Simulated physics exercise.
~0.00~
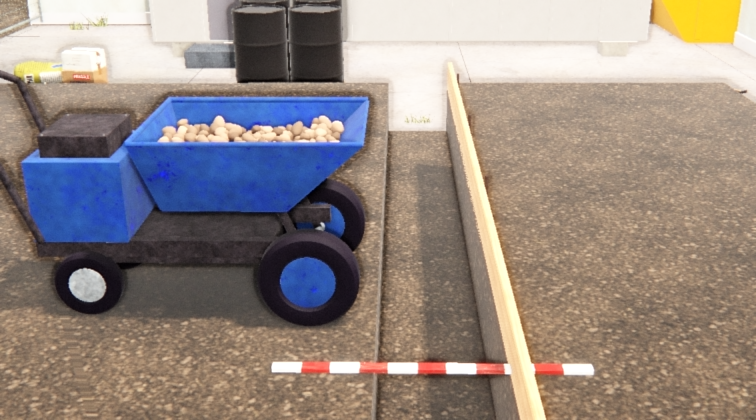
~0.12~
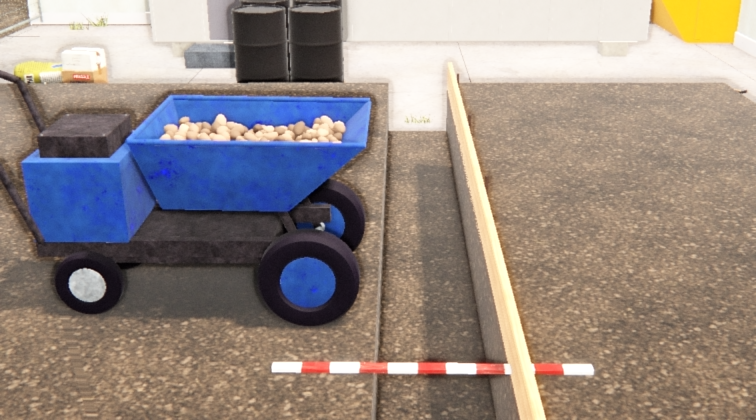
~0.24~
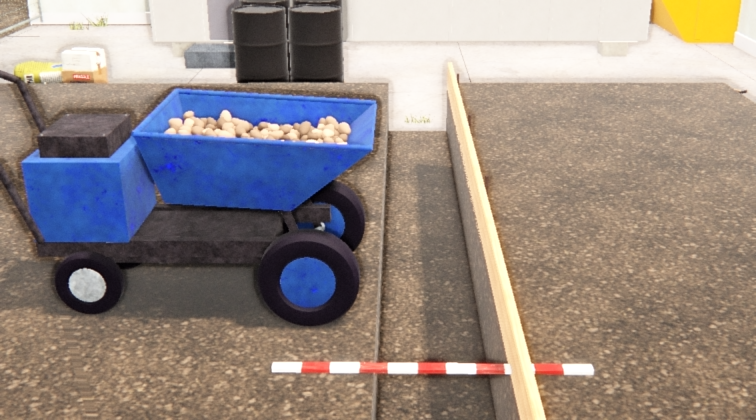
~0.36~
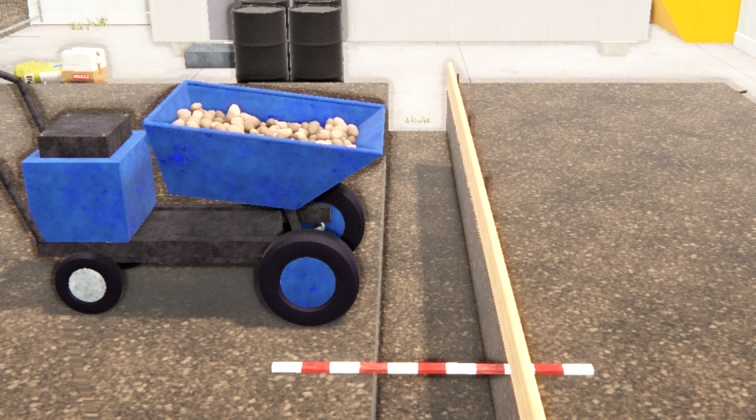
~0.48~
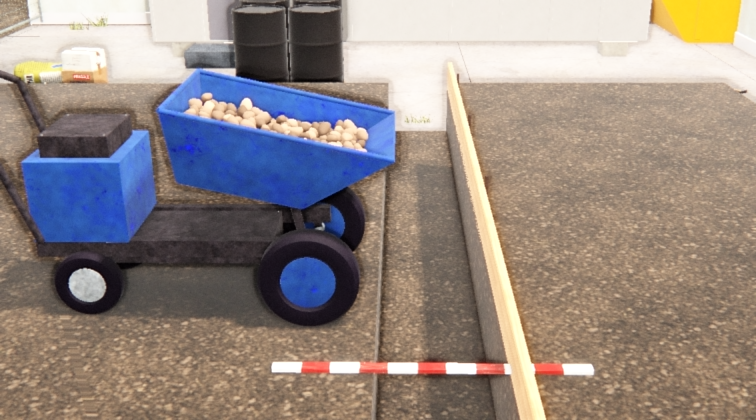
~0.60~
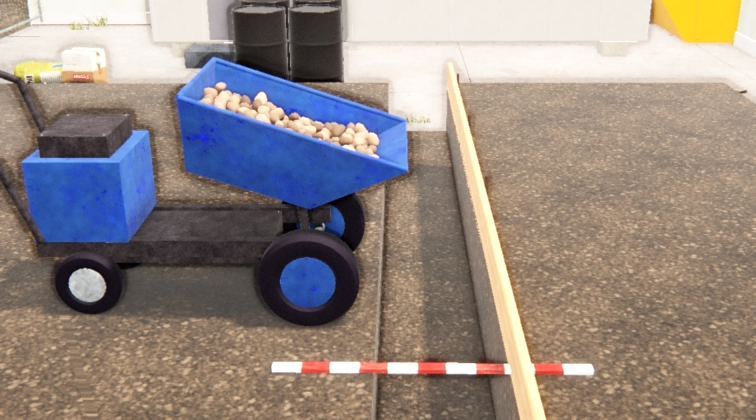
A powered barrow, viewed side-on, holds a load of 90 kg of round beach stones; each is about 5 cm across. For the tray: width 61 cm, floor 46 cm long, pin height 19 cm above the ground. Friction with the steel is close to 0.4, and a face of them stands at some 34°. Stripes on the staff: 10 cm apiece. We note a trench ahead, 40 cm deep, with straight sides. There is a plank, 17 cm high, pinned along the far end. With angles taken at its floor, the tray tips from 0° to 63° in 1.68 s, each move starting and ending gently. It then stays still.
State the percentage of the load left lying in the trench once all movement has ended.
The share left there is about 57 per cent.
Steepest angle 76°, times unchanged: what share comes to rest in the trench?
About 75 per cent would end up in the trench.
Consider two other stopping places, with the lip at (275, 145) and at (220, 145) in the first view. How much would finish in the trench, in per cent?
Roughly 100 in a hundred, then 95 in a hundred.
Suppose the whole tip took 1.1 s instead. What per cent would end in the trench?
50 per cent.
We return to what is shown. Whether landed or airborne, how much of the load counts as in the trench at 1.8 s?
By that moment, roughly 30 per cent of the load.
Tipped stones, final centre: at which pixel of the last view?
In the last view, about (484, 358).
After 1.3 s the floor is at 53°; 100 % in the tray; the foremost stones are at (450, 208).
After 1.8 s the floor is at 63°; 44 % in the tray, 28 % in the trench, 28 % past the trench; the foremost stones are at (603, 295).
After 2.1 s the floor is at 63°; 13 % in the tray, 45 % in the trench, 42 % past the trench; the foremost stones are at (681, 291).
After 4.1 s the floor is at 63°; 0 % in the tray, 57 % in the trench, 43 % past the trench; the foremost stones are at (717, 284).
